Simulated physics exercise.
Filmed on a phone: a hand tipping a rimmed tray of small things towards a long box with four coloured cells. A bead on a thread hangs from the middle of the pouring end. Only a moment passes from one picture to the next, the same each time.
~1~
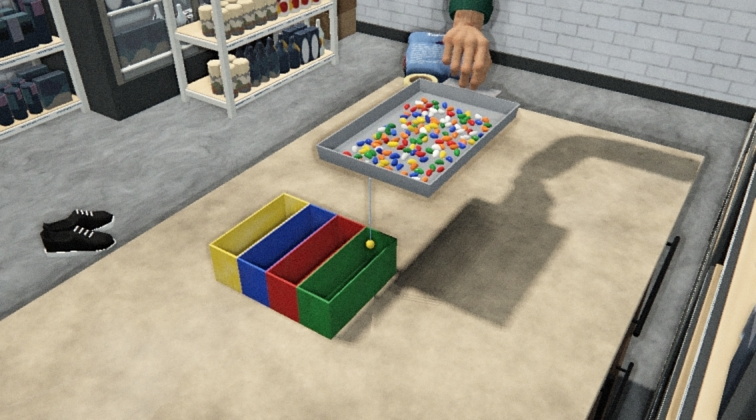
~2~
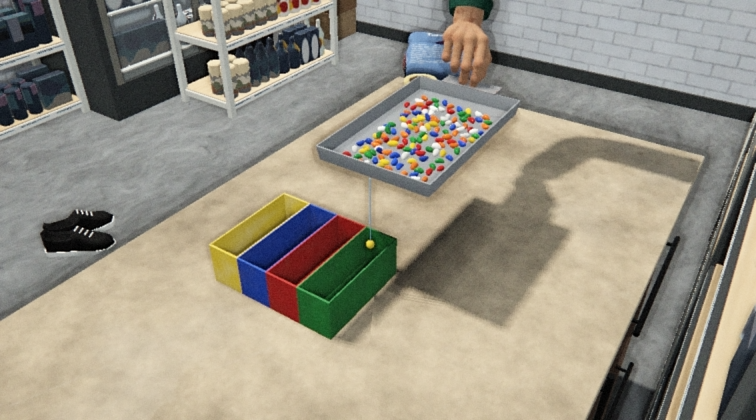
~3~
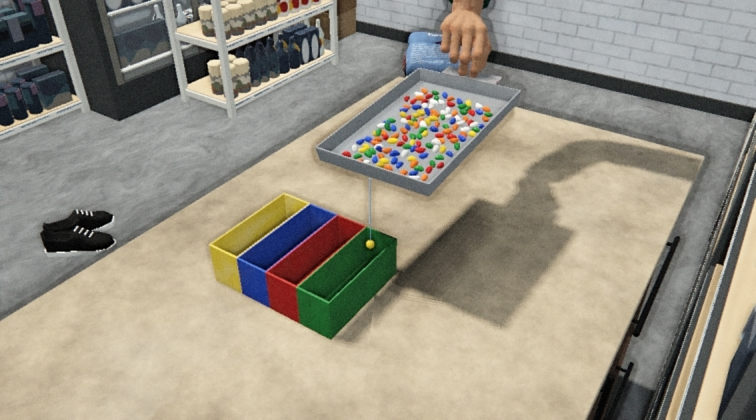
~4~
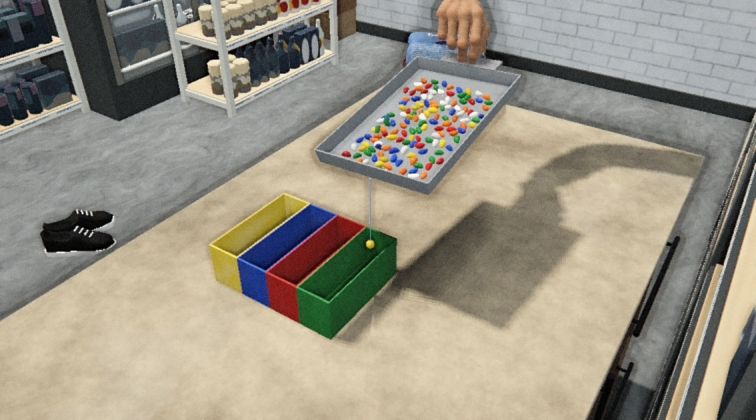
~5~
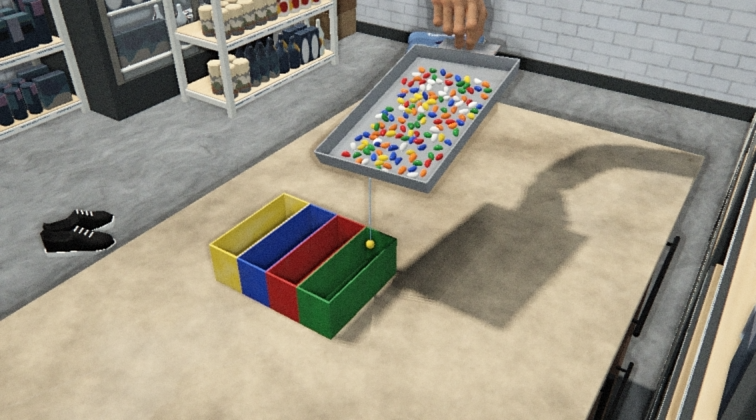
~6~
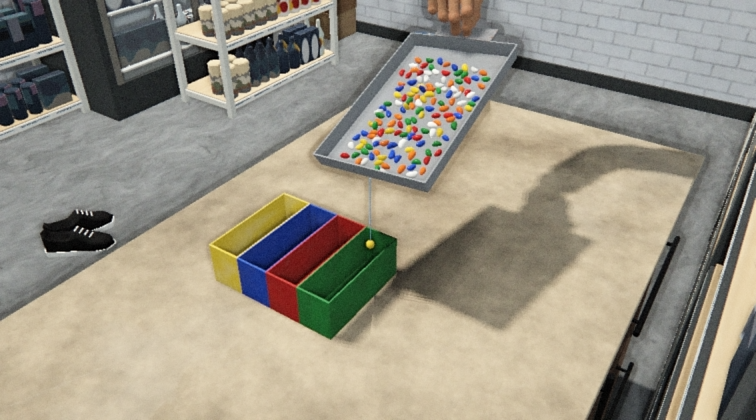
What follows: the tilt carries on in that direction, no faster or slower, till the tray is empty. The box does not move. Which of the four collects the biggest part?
The red one ends fullest.
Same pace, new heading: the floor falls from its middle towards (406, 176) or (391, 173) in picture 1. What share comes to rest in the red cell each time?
The first gives 0 %, the second 10 %.
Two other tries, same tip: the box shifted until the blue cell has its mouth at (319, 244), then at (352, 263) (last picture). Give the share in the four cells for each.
In turn 100 and 80 in a hundred.
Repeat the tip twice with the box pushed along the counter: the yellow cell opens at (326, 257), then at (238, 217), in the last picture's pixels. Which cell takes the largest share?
One: The yellow one. Two: The cell in green.
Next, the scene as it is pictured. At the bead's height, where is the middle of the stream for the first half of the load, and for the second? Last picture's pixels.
The first part at (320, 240); the rest at (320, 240).
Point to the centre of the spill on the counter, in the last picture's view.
At about (368, 380).
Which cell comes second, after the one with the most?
It is the green cell.
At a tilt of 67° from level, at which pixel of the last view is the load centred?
Near (353, 148).
Shortly afterwards, tray tipped steeply; all but a few on the tray; only a few falling or outside the box.
Next, tray tipped past a quarter turn; near two thirds on the tray; a little in the red cell; a little in the blue cell; only a few in the green cell; near a quarter falling or outside the box.
Some moments later, tray tipped past a quarter turn; near half in the red cell; near a quarter in the green cell; a little in the blue cell; a little falling or outside the box.
In the end, tray tipped past a quarter turn; near half in the red cell; near a quarter in the green cell; a little in the blue cell; none at all in the yellow cell; a little outside the box.
